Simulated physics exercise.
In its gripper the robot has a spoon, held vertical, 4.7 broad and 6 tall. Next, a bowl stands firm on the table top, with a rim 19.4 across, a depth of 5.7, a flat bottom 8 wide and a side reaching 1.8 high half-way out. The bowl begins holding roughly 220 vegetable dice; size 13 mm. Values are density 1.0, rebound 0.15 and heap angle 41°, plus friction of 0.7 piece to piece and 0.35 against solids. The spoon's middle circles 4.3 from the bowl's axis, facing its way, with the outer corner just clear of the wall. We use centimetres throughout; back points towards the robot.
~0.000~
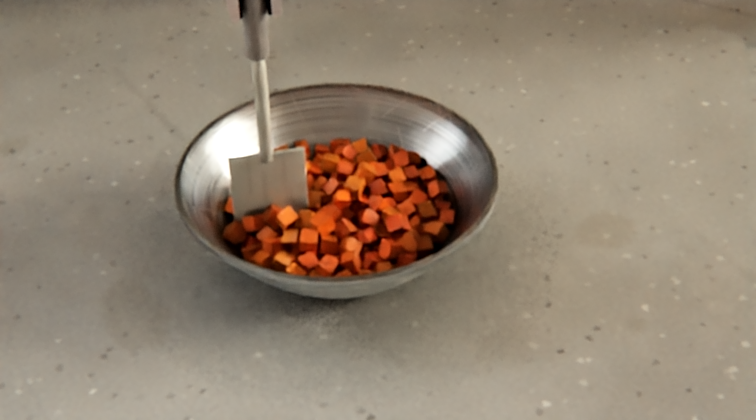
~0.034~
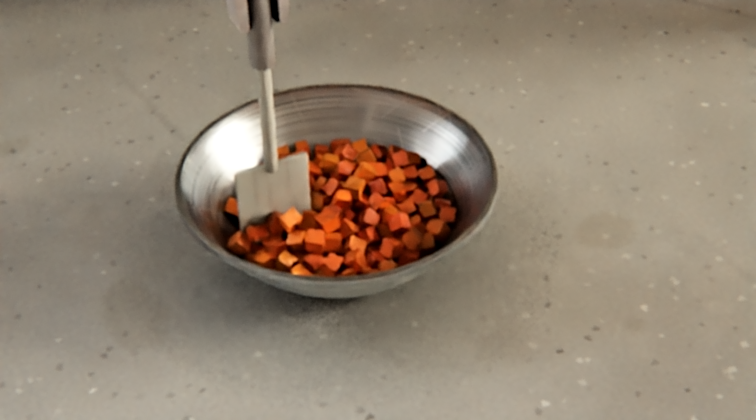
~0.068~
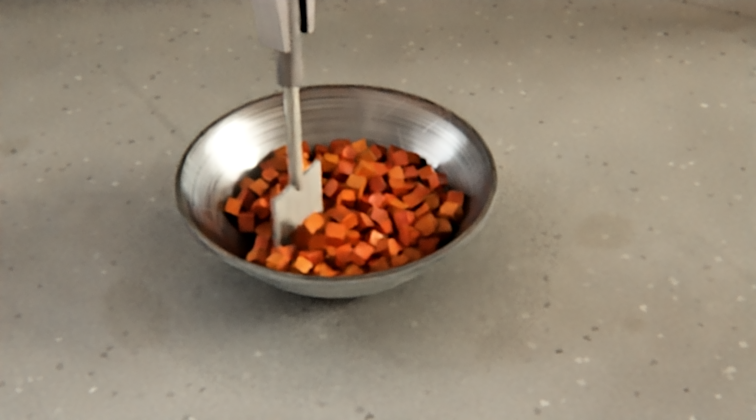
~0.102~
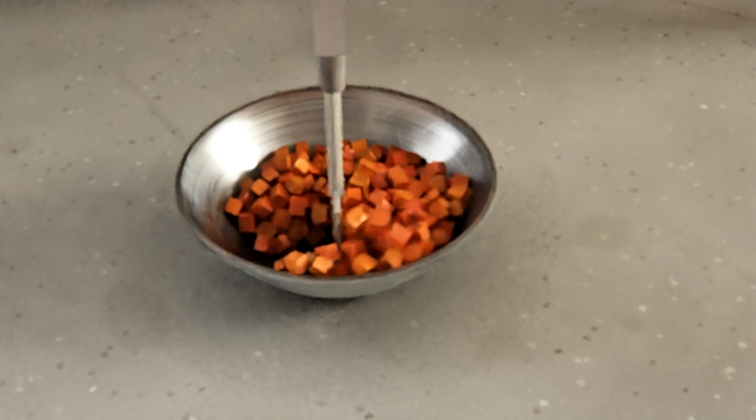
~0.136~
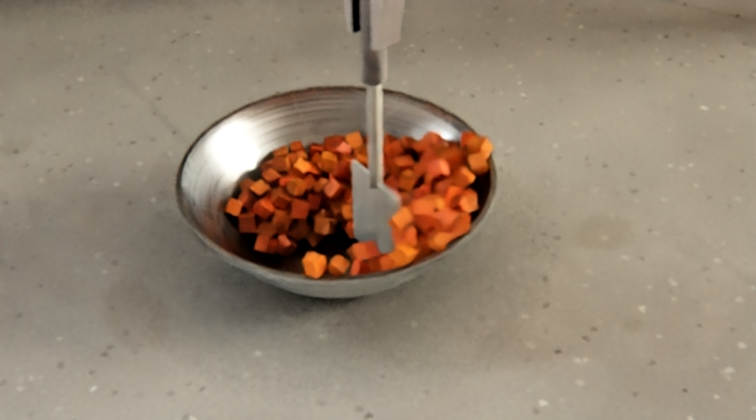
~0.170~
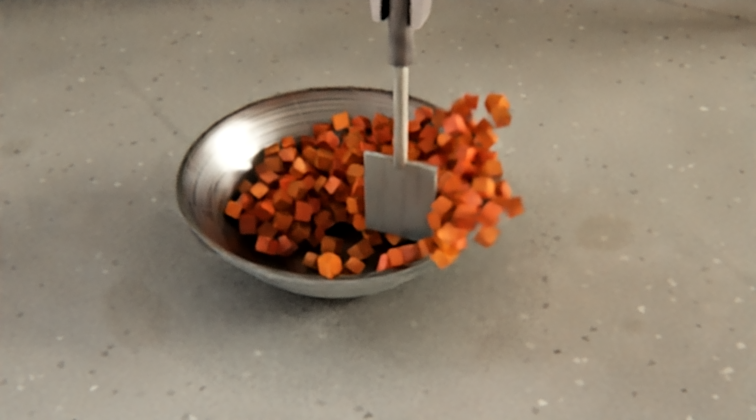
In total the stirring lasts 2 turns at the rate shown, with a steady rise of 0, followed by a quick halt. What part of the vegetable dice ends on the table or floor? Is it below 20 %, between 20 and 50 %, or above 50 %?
Above 50 %.
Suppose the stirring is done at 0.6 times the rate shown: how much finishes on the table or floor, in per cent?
Some 40 in a hundred.
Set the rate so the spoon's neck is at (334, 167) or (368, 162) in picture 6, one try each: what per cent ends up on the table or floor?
It comes to close to 40 per cent and close to 45 per cent.
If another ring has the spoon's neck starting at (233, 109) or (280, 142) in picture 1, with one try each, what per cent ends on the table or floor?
Roughly 25 and 40 per cent.
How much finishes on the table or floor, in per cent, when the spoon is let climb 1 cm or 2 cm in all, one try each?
Estimates: 60 % then 45 %.
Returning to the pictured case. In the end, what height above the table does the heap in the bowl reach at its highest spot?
The top sits some 4.5 cm up.
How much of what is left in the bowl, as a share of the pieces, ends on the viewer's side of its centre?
Around 60 per cent of what the bowl keeps.
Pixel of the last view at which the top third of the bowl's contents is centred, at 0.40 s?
Near (239, 223).
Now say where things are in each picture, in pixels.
Spoon neck at (264, 133), 0° round; upper third of the load around (344, 202), from x 235 to 445, top at y 150; 224 in the bowl, in the first frame.
Spoon neck at (269, 143), 14° round; upper third of the load around (343, 208), from x 235 to 445, top at y 150, in the second frame.
Spoon neck at (295, 161), 47° round; upper third of the load around (355, 222), from x 235 to 455, top at y 150, in the third frame.
Spoon neck at (335, 167), 80° round; upper third of the load around (383, 221), from x 235 to 460, top at y 150, in the fourth frame.
Spoon neck at (375, 159), 113° round; upper third of the load around (425, 207), from x 235 to 480, top at y 140; 222 in the bowl, 2 in flight or on the tool, in the fifth frame.
Spoon neck at (401, 140), 146° round; upper third of the load around (453, 176), from x 235 to 515, top at y 100; 211 in the bowl, 13 in flight or on the tool, in the sixth frame.
After 0.40 s, 8° round, highest piece 9 above the table; 116 in the bowl, 66 on the table or floor, 42 in flight or on the tool.
After 0.63 s, 230° round, highest piece 7 above the table; 132 on the table or floor, 88 in the bowl, 4 in flight or on the tool.
After 0.94 s, 0° round, highest piece 4 above the table; 144 on the table or floor, 80 in the bowl.
After 1.64 s, 0° round, highest piece 4 above the table; 144 on the table or floor, 80 in the bowl.
At rest, 144 on the table or floor, 80 in the bowl. That is 64 % on the table or floor.
